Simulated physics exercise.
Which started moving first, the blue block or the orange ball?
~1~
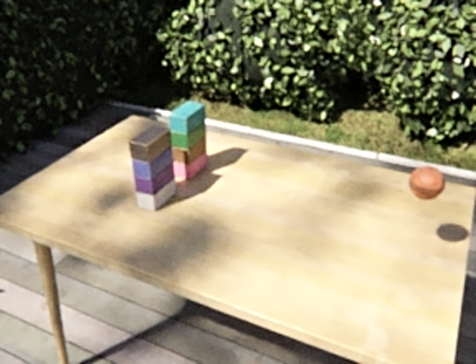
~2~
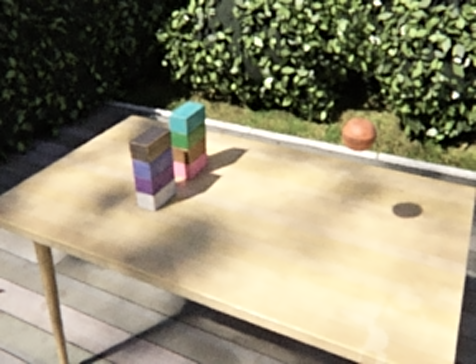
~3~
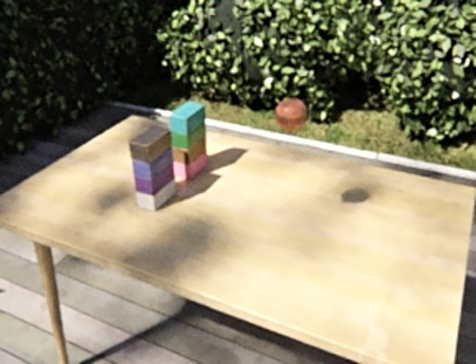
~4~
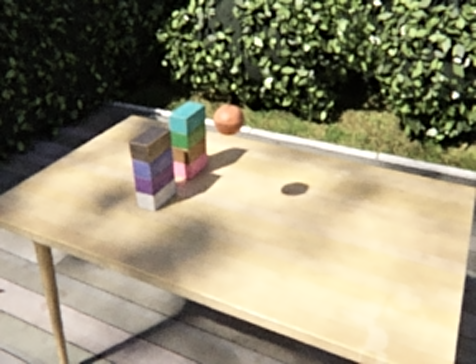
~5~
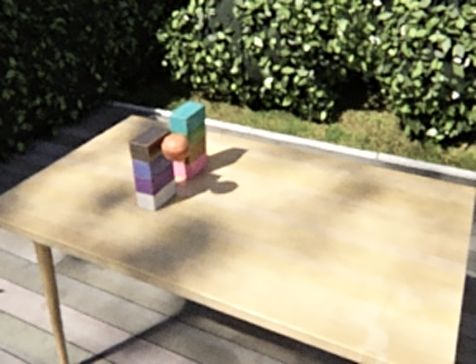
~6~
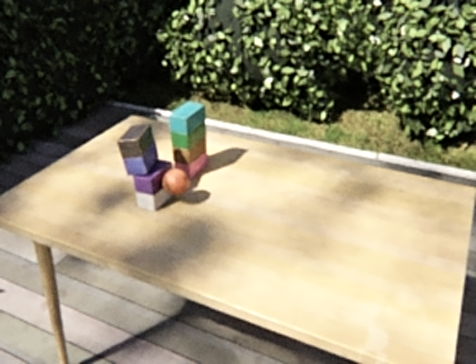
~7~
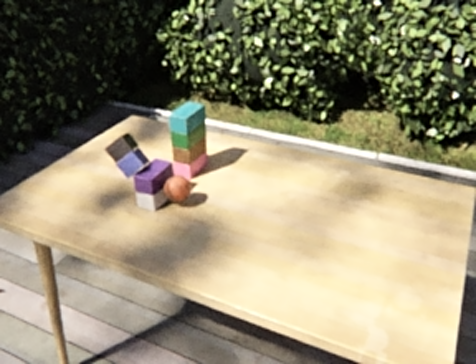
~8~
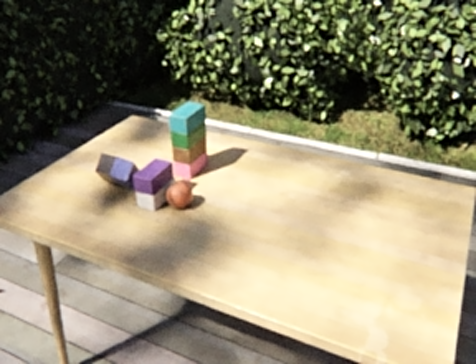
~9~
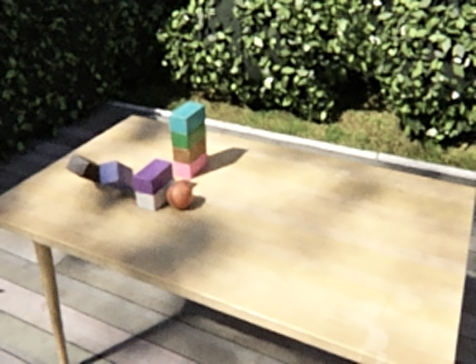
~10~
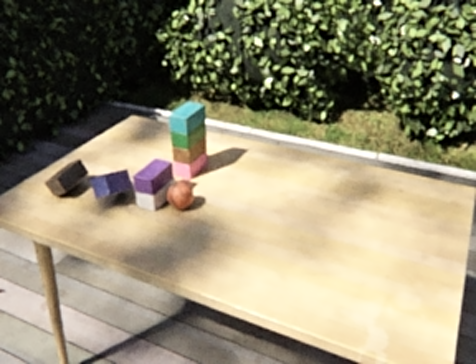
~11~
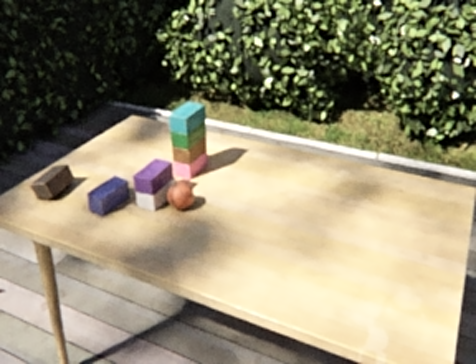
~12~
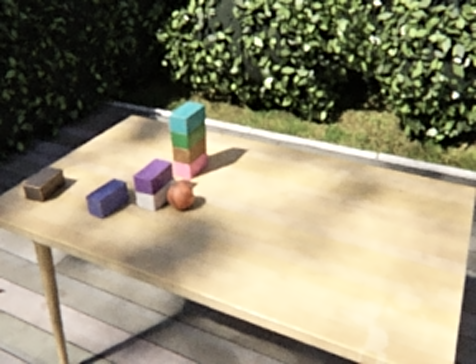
The orange ball started moving first, and the blue block only shifted once the ball had reached the stack.
